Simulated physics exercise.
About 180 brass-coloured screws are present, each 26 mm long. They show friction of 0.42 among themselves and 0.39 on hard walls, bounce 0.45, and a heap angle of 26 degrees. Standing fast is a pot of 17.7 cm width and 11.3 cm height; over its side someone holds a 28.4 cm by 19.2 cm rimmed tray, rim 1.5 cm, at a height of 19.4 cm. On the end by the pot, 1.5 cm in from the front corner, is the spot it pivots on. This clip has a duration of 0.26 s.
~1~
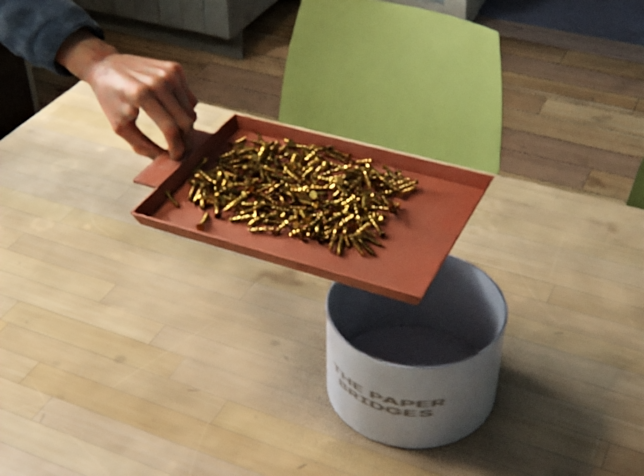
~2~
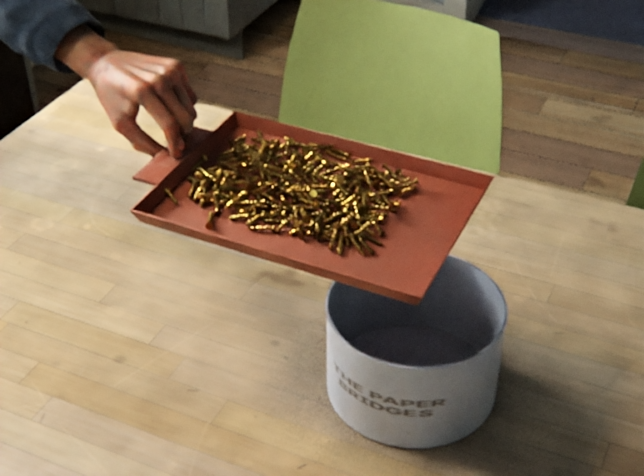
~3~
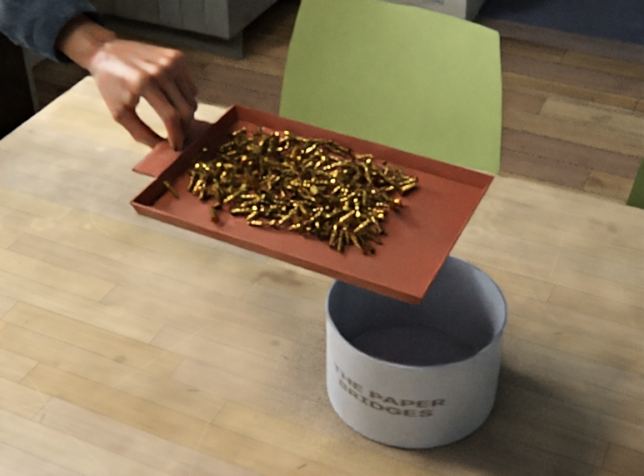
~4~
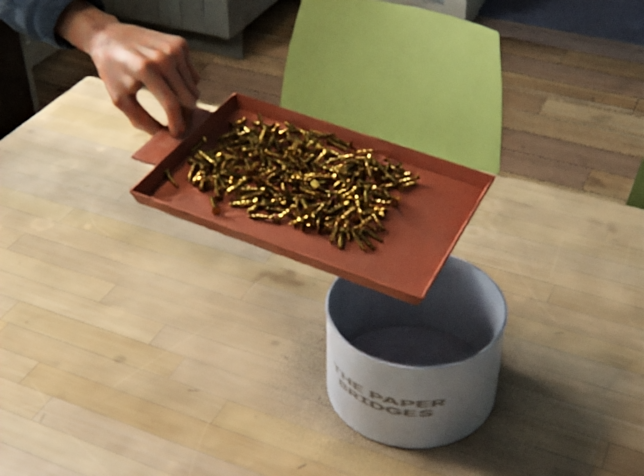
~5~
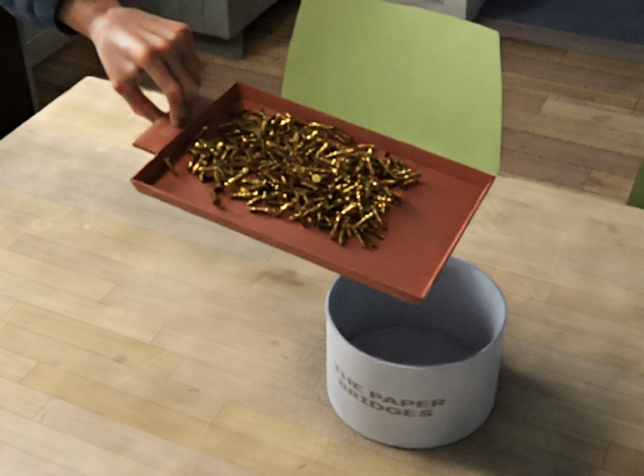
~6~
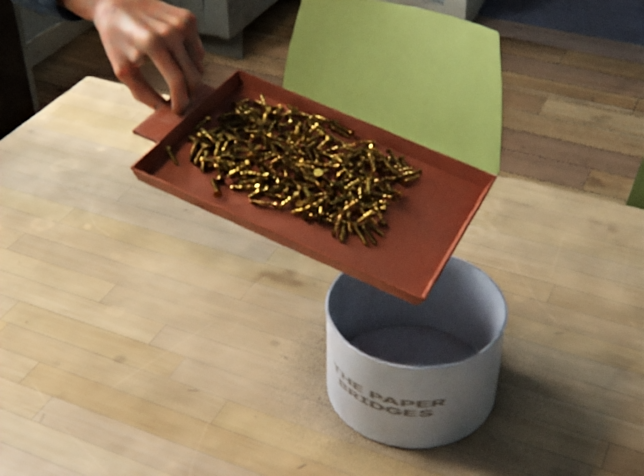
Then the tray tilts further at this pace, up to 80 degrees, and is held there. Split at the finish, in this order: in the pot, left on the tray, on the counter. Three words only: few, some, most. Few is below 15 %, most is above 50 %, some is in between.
Pot - some, tray - few, counter - most.
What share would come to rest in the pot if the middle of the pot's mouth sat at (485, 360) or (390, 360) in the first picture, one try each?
Estimates: 75 % and 30 %, in that order.
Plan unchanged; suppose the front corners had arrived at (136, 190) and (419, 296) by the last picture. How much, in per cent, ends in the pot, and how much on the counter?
The pot gets 0 and the counter 100.
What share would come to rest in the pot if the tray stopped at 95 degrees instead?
It would be near 35 per cent.
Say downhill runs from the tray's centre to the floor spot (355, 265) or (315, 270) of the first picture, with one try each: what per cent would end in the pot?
Estimate: Some 0 % and some 0 % respectively.
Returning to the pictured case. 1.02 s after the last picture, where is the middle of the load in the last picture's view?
Near (473, 314).
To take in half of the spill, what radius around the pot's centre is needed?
That comes to near 16 cm.
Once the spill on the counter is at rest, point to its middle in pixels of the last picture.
(522, 440).
Then, 0.61 s after the last picture, tilt 43 degrees; the tray holds 100 %, the pot 0 %.
Then, 1.02 s after the last picture, tilt 65 degrees; the tray holds 40 %, the pot 10 %.
Then, 1.50 s after the last picture, tilt 80 degrees; the tray holds 5 %, the pot 30 %.
In the end, pot 40 %, tray 0 %, counter 60 %.
